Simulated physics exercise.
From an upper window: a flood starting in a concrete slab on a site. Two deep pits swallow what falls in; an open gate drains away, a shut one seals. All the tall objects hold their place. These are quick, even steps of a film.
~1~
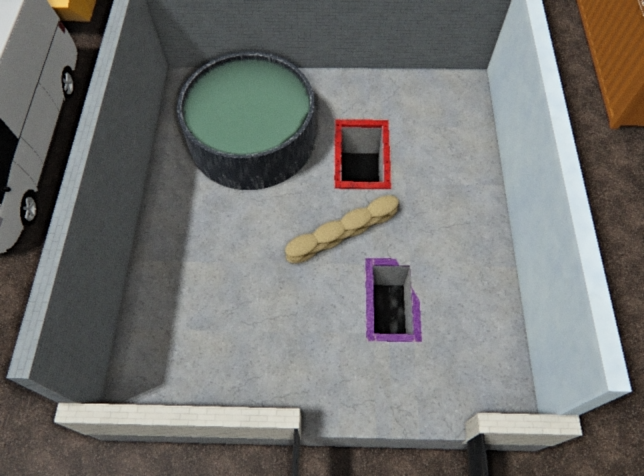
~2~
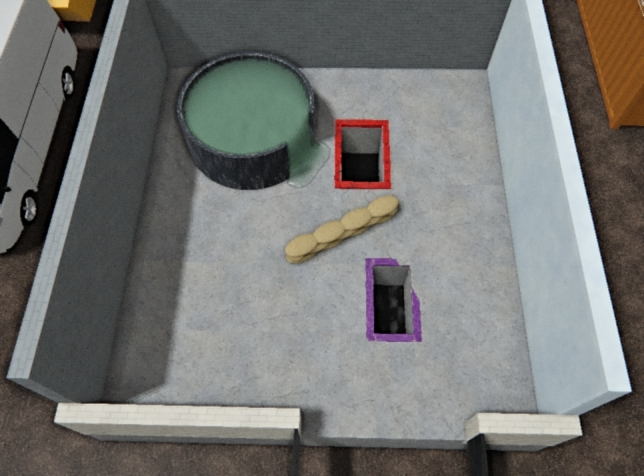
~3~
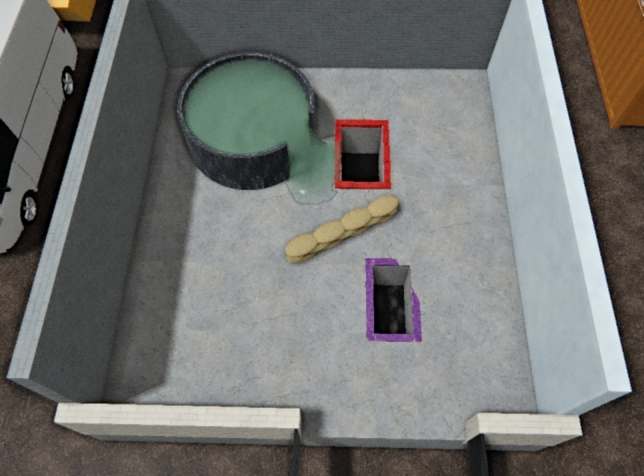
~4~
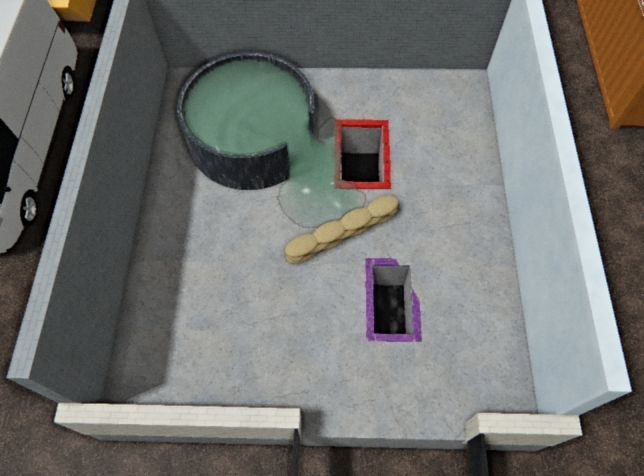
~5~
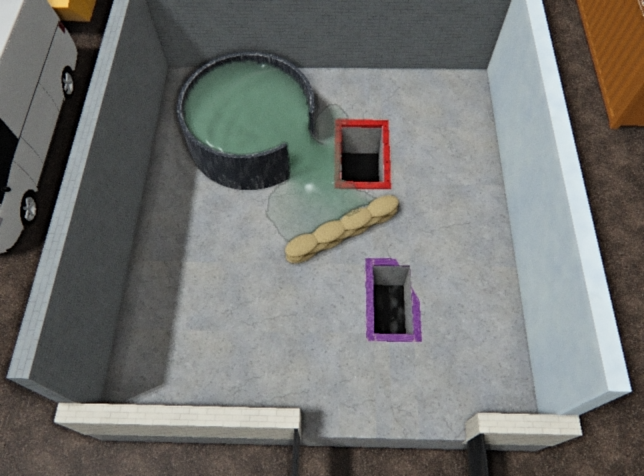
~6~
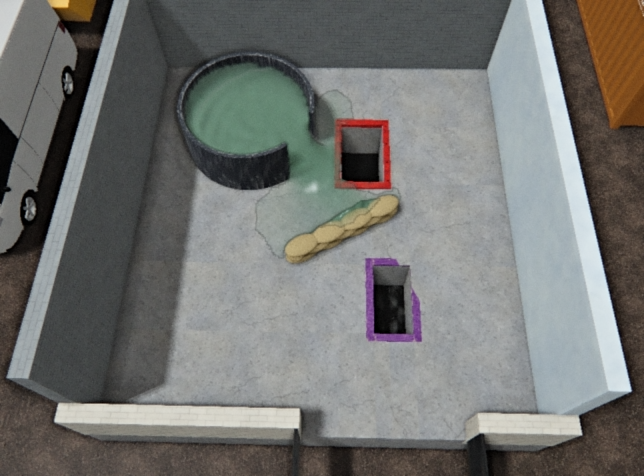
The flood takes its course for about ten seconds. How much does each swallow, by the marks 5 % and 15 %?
In the end: The gate takes less than 5 %; the purple pit takes less than 5 %; the red pit takes more than 15 %.
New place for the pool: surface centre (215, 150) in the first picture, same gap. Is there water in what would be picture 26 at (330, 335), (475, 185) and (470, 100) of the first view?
As listed: Free of water, wet, covered.
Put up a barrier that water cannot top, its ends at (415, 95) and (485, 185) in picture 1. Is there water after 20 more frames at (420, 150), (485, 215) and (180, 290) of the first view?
As listed: Under water, covered, under water.
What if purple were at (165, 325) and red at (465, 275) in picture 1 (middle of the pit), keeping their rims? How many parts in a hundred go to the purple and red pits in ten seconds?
Parts in a hundred: Purple 10, red 10.
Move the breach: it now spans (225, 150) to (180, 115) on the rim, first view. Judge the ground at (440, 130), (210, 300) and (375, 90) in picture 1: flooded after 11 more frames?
In that order: Free of water, awash, no water.
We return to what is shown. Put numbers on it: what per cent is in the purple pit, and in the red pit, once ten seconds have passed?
About 2 and 46 per cent.
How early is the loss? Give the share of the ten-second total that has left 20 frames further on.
Some 65 per cent.
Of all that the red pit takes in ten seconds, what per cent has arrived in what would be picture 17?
I make it 45 per cent.
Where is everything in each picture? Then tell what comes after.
In the first frame, the round tank at (247, 105) is whole and still.
In the second frame, the front is at (325, 149), out from the gap at (302, 151).
In the third frame, water pours out at (302, 153) and has run to (324, 198).
In the fourth frame, water pours out at (302, 153) and has run to (348, 219).
In the fifth frame, water pours out at (302, 153) and has run to (301, 244).
In the sixth frame, water pours out at (302, 153) and has run to (282, 250).
A moment on, water covers 15 % of the floor; the gate 0 %, the purple pit 0 %, the red pit 13 %.
Next, water covers 35 % of the floor; the gate 0 %, the purple pit 0 %, the red pit 21 %.
Then, water covers 40 % of the floor; the gate 0 %, the purple pit 0 %, the red pit 30 %.
Later, water covers 65 % of the floor; the gate 0 %, the purple pit 0 %, the red pit 40 %.
In the end, water covers 85 % of the floor; the gate 1 %, the purple pit 1 %, the red pit 45 %.
